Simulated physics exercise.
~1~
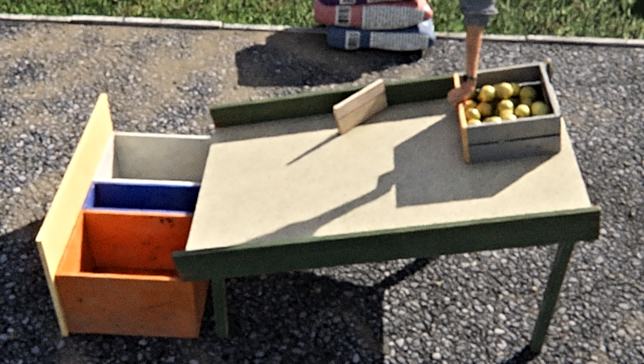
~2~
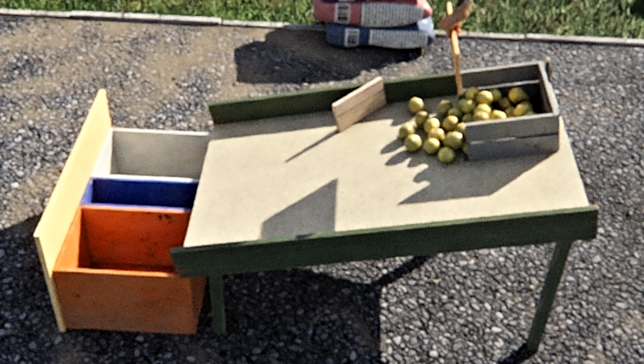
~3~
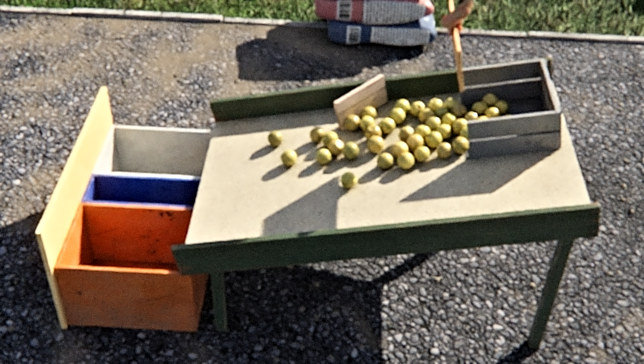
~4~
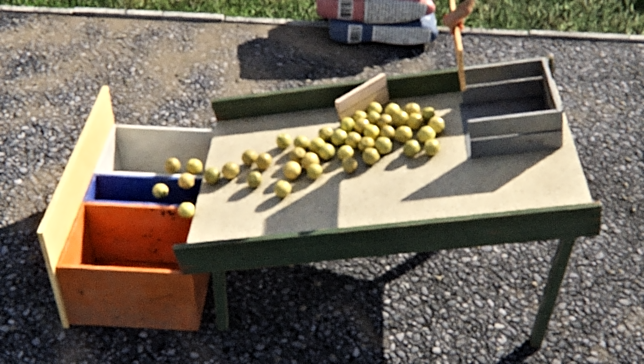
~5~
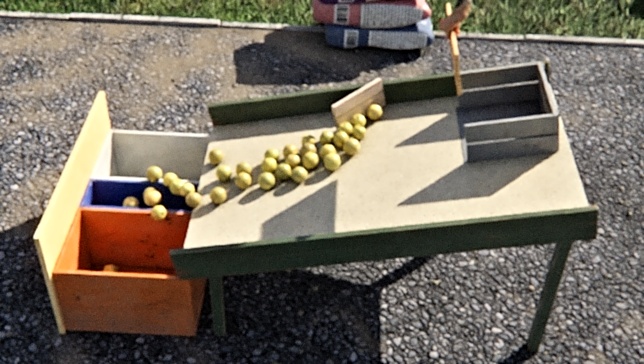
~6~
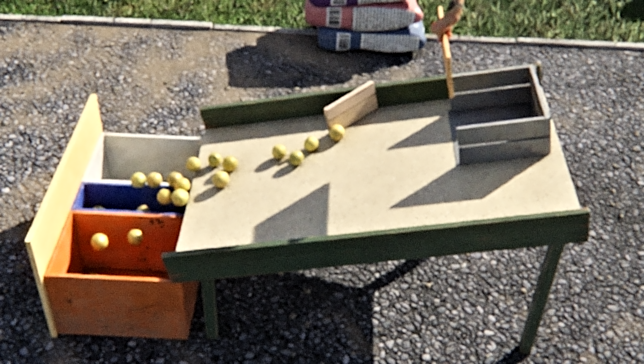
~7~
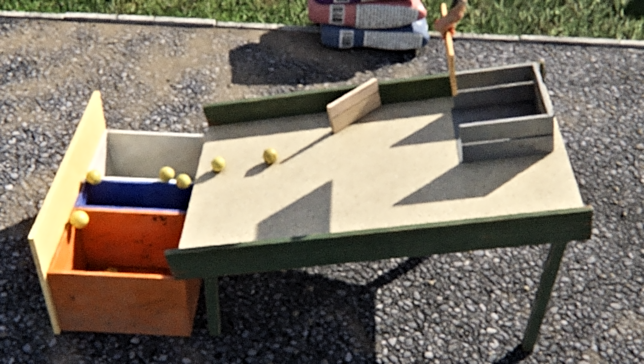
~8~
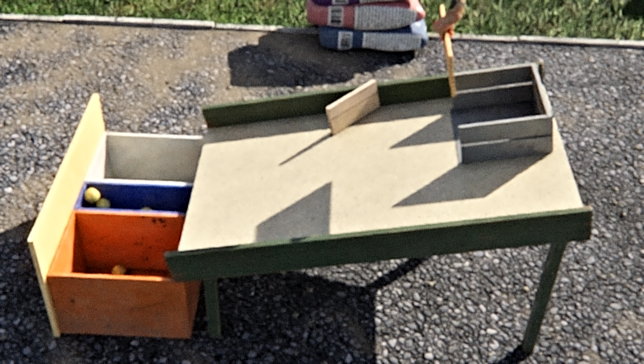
Paved ground beside grass, hand lifting a gate and yellow apples rolling left down a sloping table into three bins, leaving it empty.
